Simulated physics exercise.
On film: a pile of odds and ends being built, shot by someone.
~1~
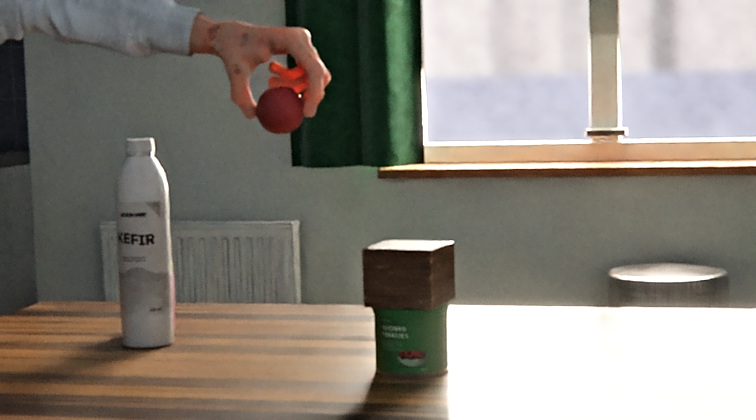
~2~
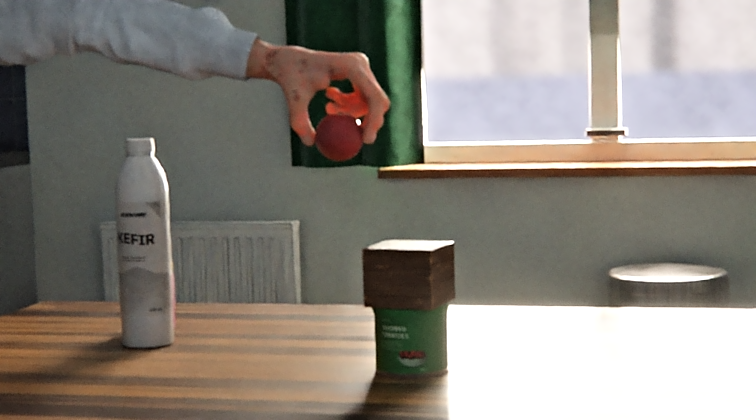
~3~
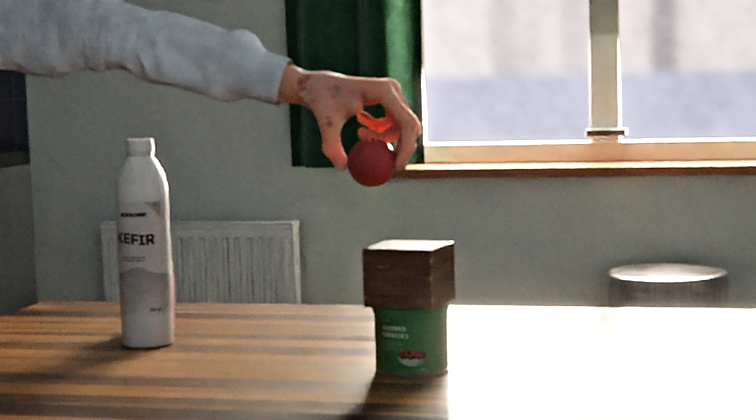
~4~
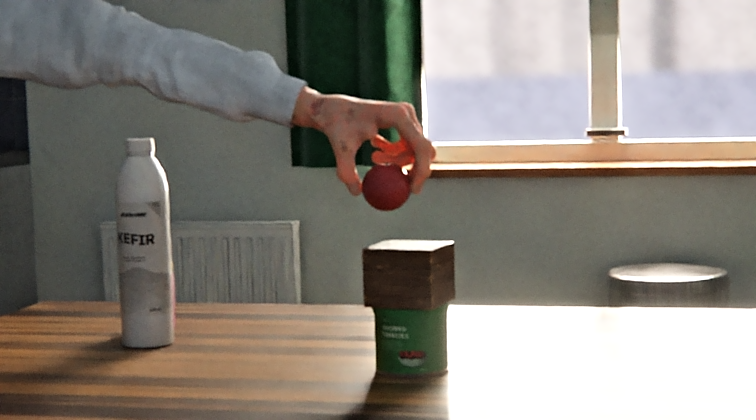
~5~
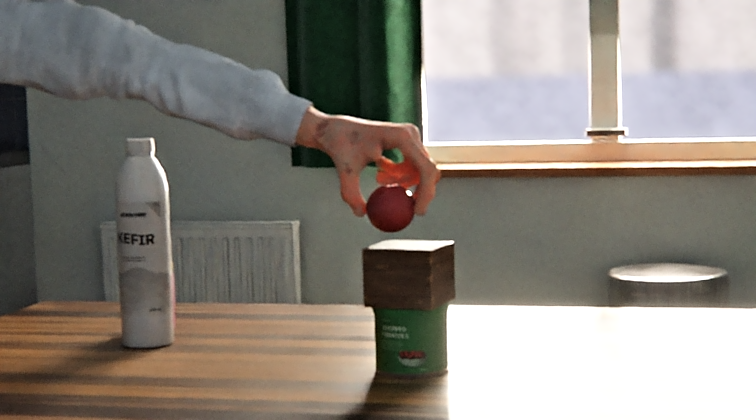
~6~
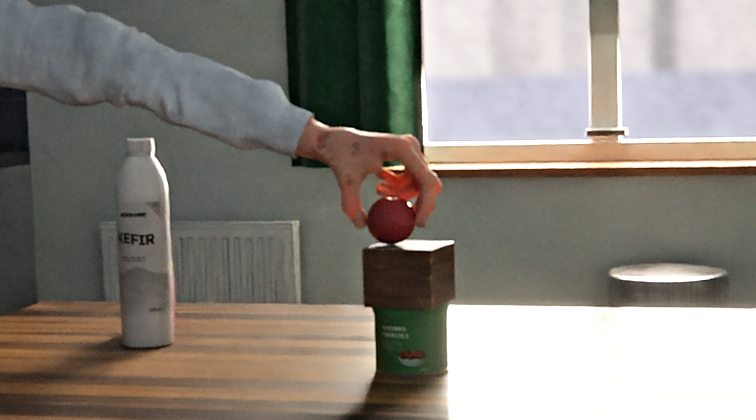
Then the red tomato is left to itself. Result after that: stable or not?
It is going to stay together.
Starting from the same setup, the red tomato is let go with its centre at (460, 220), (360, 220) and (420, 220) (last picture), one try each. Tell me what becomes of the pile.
The pile collapses the first time, collapses the second time and remains standing the third time.
Then, 0.50 s on from there, no change.
Then, 1.30 s on from there, red tomato resting near (391, 221).
In the end, all 5 unmoved. At the end, from the last picture's camera, red tomato near (390, 221). The pile keeps its balance.
